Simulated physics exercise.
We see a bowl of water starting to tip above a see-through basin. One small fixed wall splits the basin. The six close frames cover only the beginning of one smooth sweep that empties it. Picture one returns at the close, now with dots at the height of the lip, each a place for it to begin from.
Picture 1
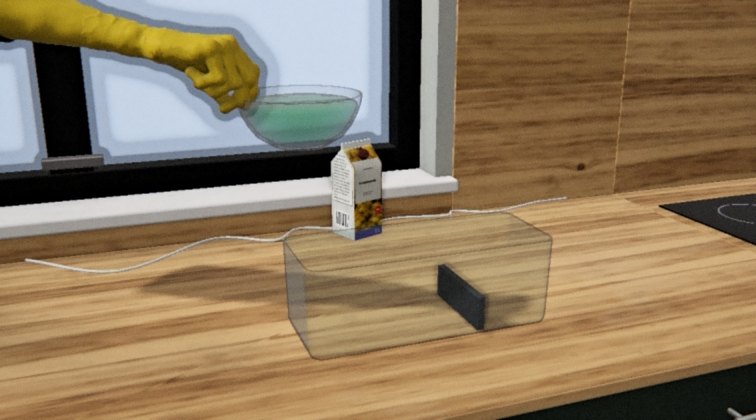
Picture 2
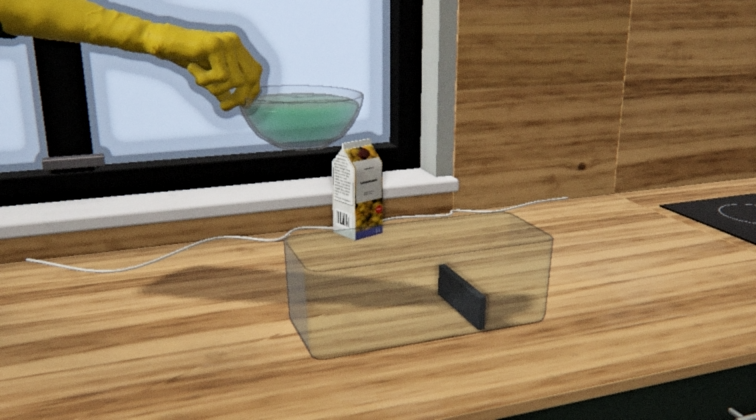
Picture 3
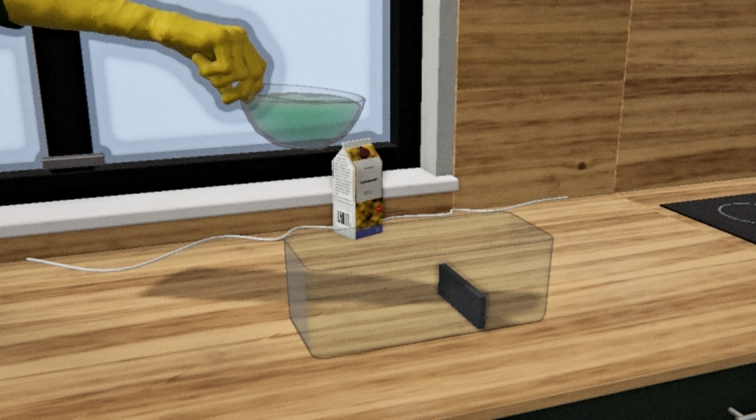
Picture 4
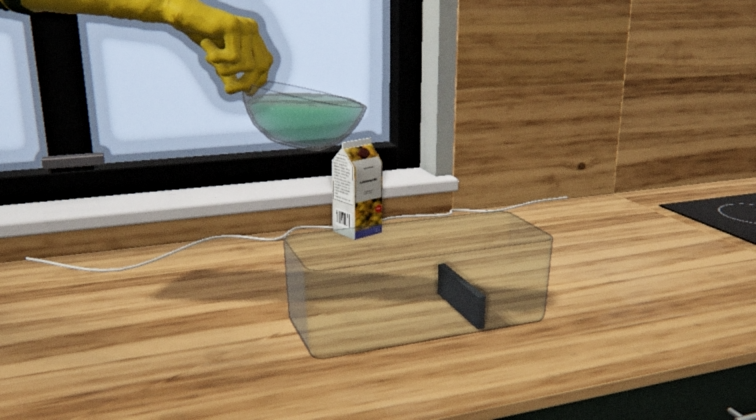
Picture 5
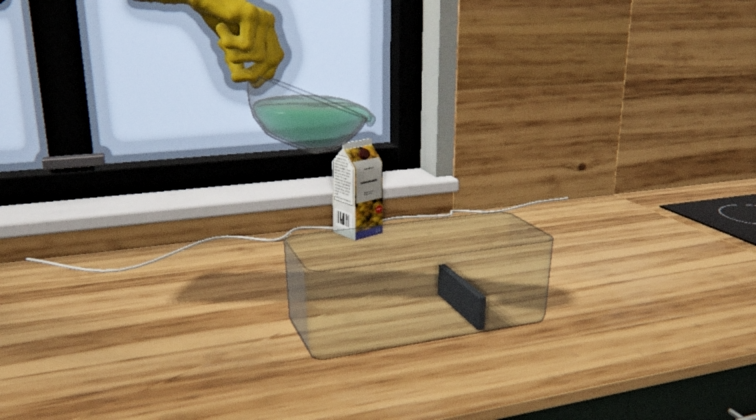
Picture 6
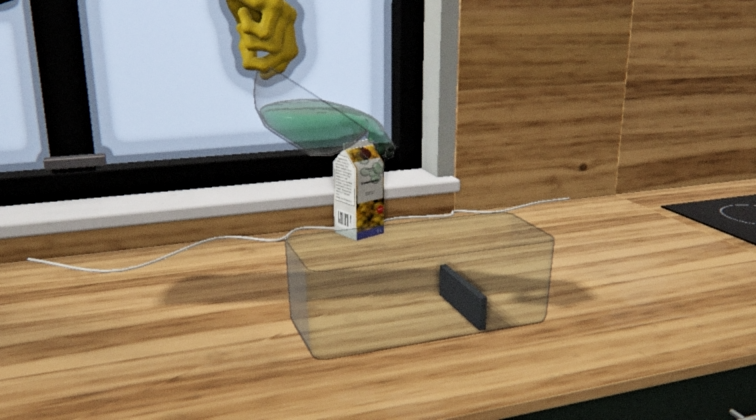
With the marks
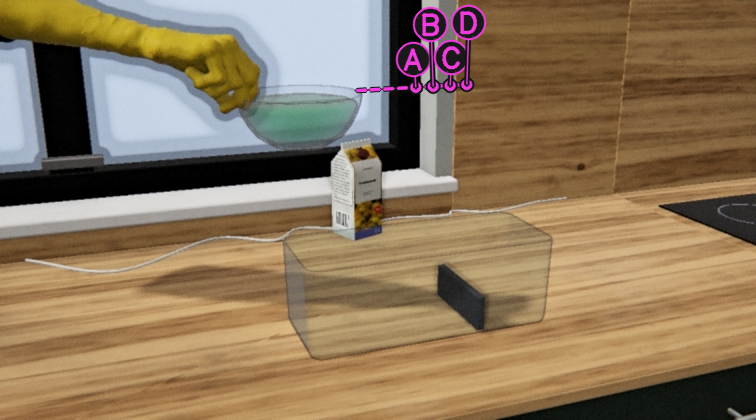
Yellow-gloved hand tilting a clear bowl of green liquid to the right above a carton and a see-through basin on a wooden counter.
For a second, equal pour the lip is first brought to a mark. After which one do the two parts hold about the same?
Go for A.
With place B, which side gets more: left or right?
The right one.
On the marked copy, A at (415, 87); B at (433, 86); C at (450, 85); D at (466, 84).
For place A, about 47 % ends left of the wall and 52 % right of it.
For place B, about 28 % ends left of the wall and 71 % right of it.
For place C, about 16 % ends left of the wall and 82 % right of it.
For place D, about 24 % ends left of the wall and 73 % right of it; 3 % is lost outside.
